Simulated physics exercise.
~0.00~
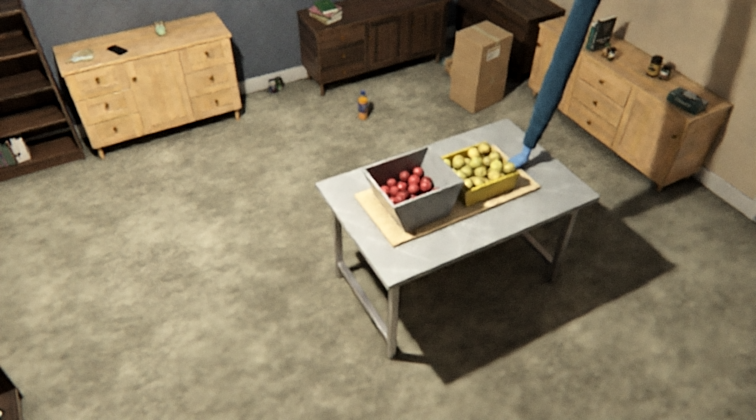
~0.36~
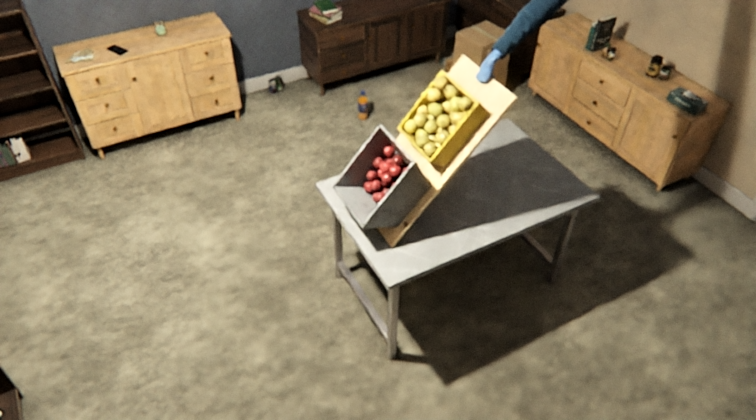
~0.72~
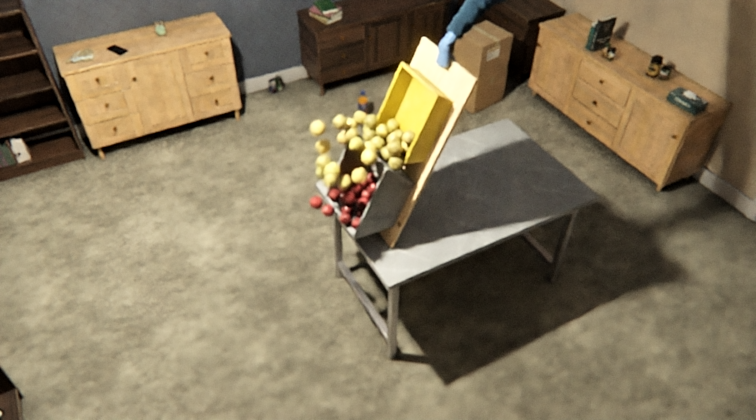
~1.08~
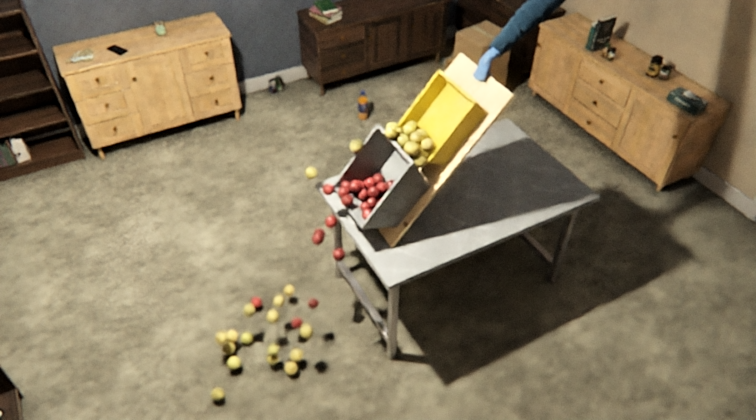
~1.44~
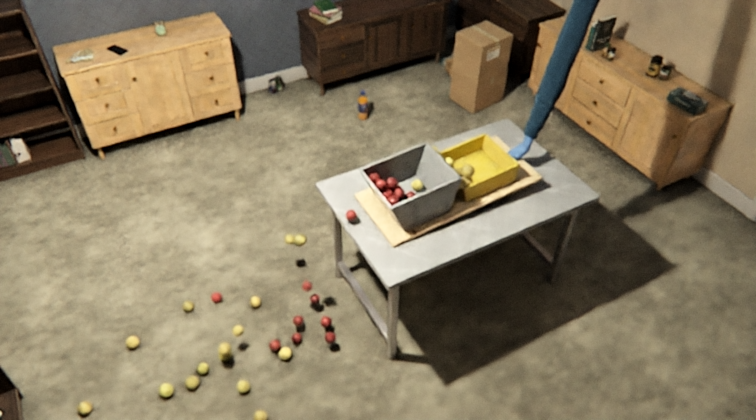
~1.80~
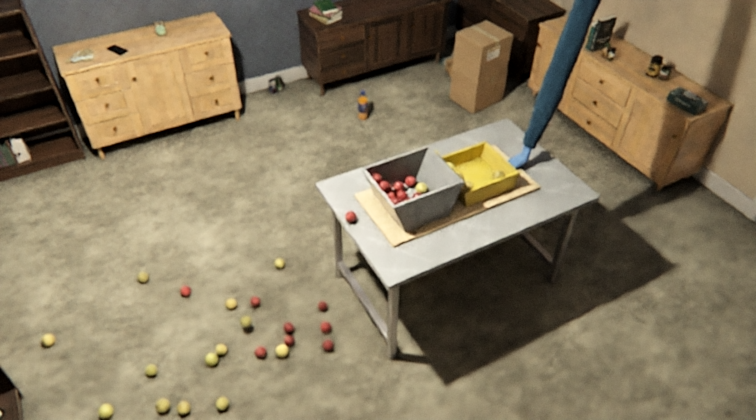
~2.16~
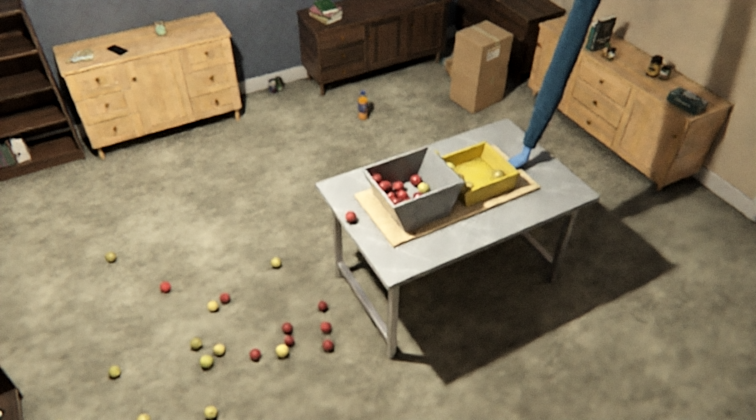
A blue-sleeved arm with a gloved hand grips the right end of a board on a grey metal table, seen from above in a room with wooden cabinets around the walls. On the board sit a grey basket of red apples at left and a yellow basket of yellow apples at right. The hand lifts that end steeply, and yellow apples pour over the grey basket while some red ones spill too. As the board is lowered flat, fallen apples scatter leftward across the floor. Finally, the yellow basket is mostly empty, while the grey one still holds many red apples.
